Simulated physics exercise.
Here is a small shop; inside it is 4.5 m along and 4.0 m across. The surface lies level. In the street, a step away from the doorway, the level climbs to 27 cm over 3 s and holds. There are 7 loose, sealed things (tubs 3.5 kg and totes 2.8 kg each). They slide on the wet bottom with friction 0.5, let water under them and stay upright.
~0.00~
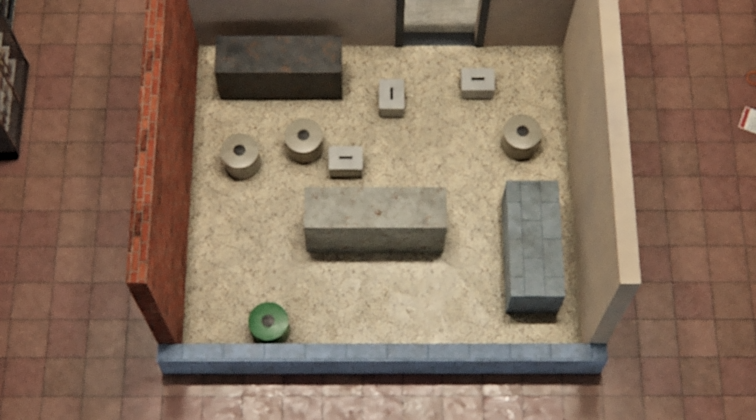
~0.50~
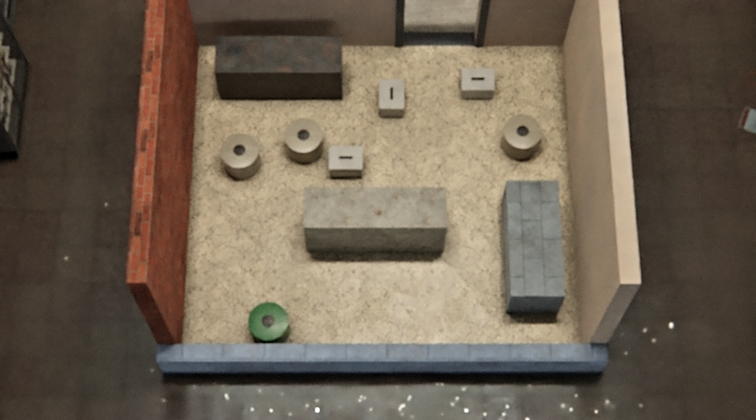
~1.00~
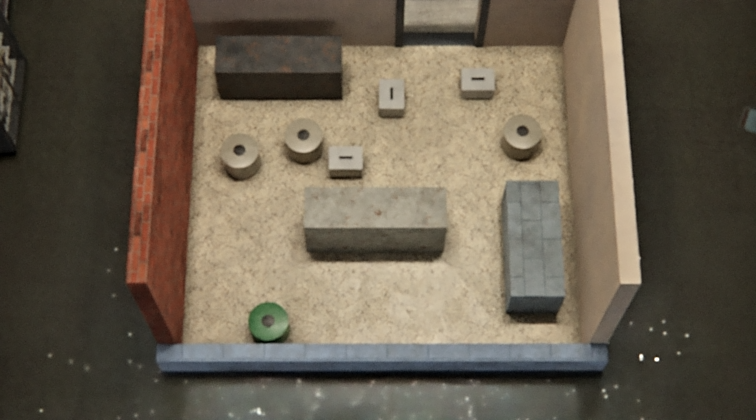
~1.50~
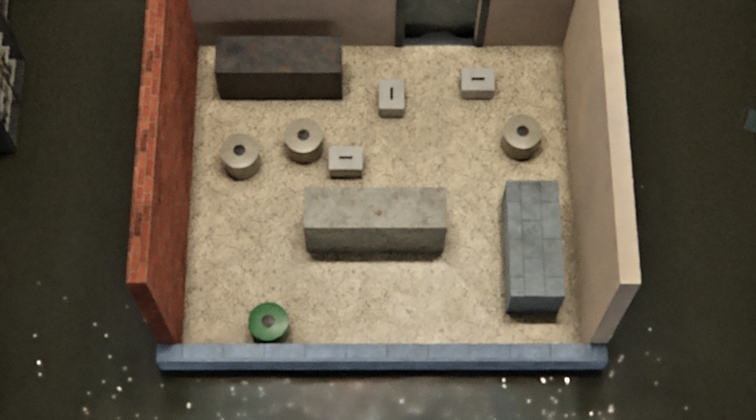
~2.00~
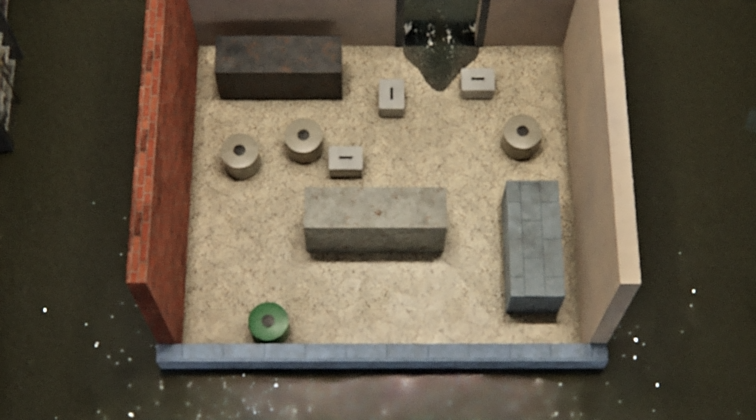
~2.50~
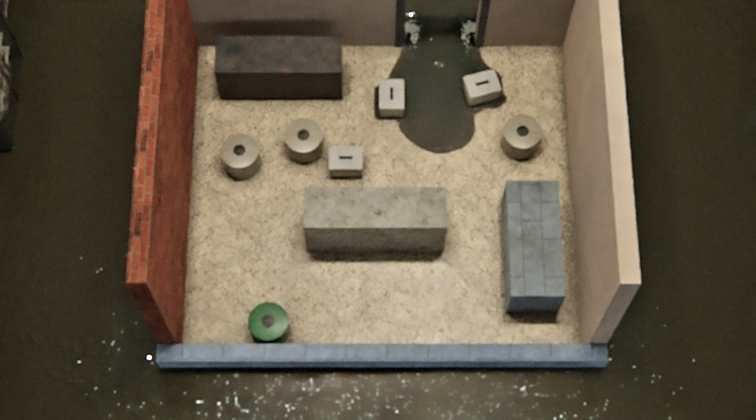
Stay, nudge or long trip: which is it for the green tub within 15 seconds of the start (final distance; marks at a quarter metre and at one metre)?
The green tub ends far away.
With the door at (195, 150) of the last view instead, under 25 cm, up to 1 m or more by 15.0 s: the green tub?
Then the green tub ends far away.
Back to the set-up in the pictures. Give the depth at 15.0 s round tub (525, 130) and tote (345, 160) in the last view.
About 16 and 17 cm.
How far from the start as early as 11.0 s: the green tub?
About 150 cm.
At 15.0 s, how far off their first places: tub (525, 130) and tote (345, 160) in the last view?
In turn: 40 cm, 140 cm.
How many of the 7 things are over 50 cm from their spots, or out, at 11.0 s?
By then 5.
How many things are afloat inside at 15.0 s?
At that moment 7.
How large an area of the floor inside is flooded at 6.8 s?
About 16 m2.
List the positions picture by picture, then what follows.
The first picture shows the green tub at (268, 321) rests on the ground; 0.0 m2 under water; 0 of 7 have shifted.
The second picture shows the green tub at (268, 321) rests on the ground; water covers 0.0 m2; 0 of 7 have shifted.
The third picture shows the green tub at (268, 321), on the bottom; water covers 0.0 m2; 0 of 7 have shifted.
The fourth picture shows the green tub at (268, 321) rests on the ground; water covers 0.0 m2; 0 of 7 have shifted.
The fifth picture shows the green tub at (268, 321), on the bottom; 0.3 m2 under water; 0 of 7 have shifted.
The sixth picture shows the green tub at (268, 321) rests on the ground; 1.3 m2 under water; 1 of 7 have shifted.
After 3.5 s the green tub is near (268, 321), 0.0 m from its start, aground; 1 afloat.
After 6.8 s the green tub is near (259, 317), 0.1 m from its start, aground; 6 afloat.
After 11.0 s the green tub is near (254, 189), 1.6 m from its start, afloat; 7 afloat.
After 15.0 s the green tub is near (259, 115), 2.5 m from its start, afloat; 7 afloat.
